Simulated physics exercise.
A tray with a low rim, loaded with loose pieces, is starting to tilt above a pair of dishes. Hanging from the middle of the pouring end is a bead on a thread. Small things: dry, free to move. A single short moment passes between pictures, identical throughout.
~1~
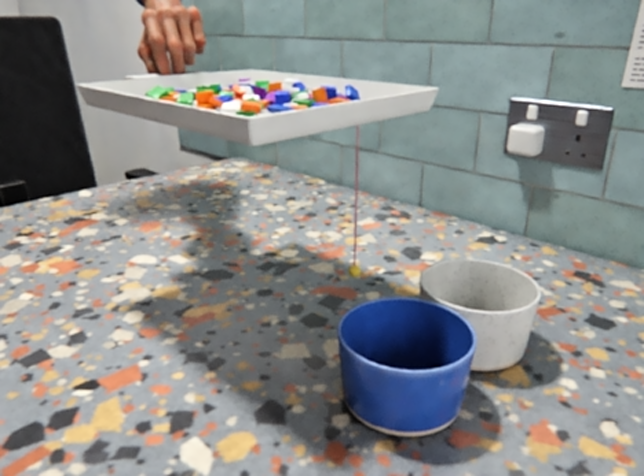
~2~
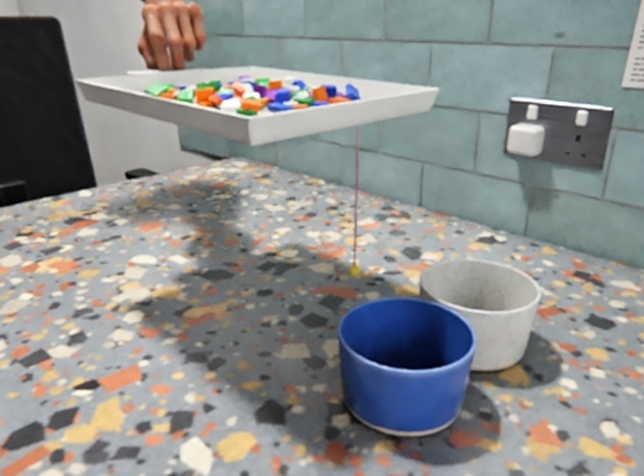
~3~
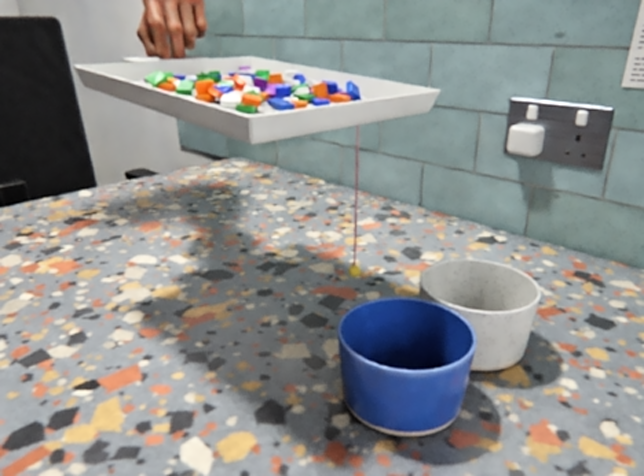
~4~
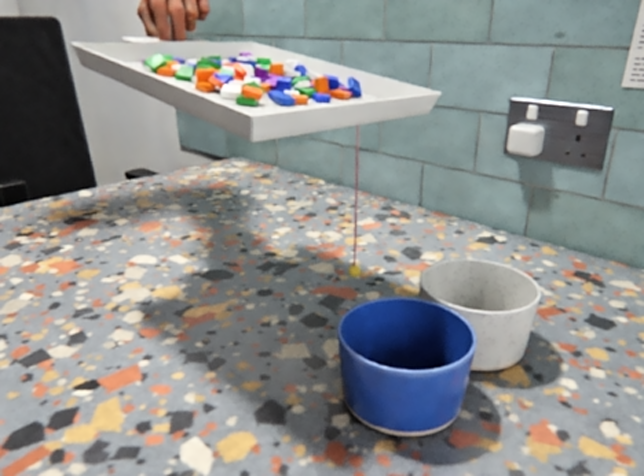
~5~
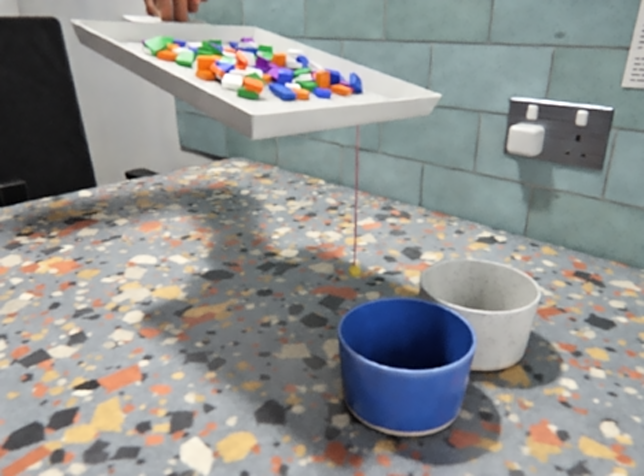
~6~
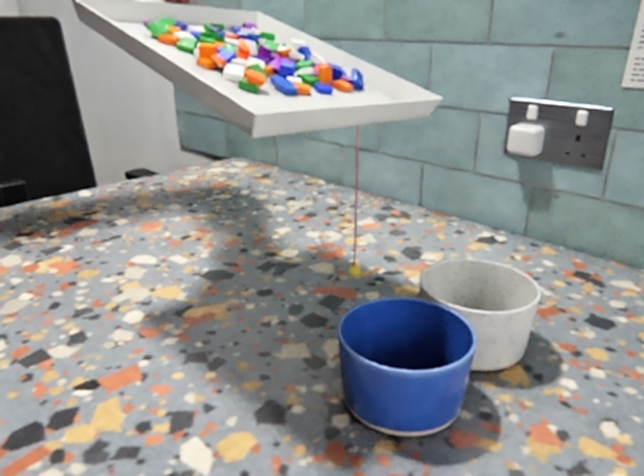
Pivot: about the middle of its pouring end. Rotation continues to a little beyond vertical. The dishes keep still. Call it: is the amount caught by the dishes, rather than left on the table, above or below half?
Above half.
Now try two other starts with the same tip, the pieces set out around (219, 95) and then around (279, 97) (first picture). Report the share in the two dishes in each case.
First 70 %, then 70 %.
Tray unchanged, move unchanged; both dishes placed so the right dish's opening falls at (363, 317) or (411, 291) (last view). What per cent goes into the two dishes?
30, then 60 %.
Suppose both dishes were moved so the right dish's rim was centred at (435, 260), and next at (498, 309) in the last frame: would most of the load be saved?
Past half, then shy of half.
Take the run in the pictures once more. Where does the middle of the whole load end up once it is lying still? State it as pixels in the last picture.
Near (440, 348).
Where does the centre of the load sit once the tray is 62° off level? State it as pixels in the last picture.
Close to (384, 95).
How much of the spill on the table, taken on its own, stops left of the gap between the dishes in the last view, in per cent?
Close to 80 per cent of the spill, I think.
Shortly afterwards, tray tipped steeply; all but a few on the tray; a little in the air.
Next, tray tipped past a quarter turn; near two thirds on the tray; a little in the left dish; a little in the right dish; a little outside both; a little in the air.
Some moments later, tray tipped past a quarter turn; near a third in the left dish; near a third in the right dish; near a quarter outside both.
In the end, tray tipped past a quarter turn; near a third in the left dish; near a third in the right dish; near a quarter outside both.
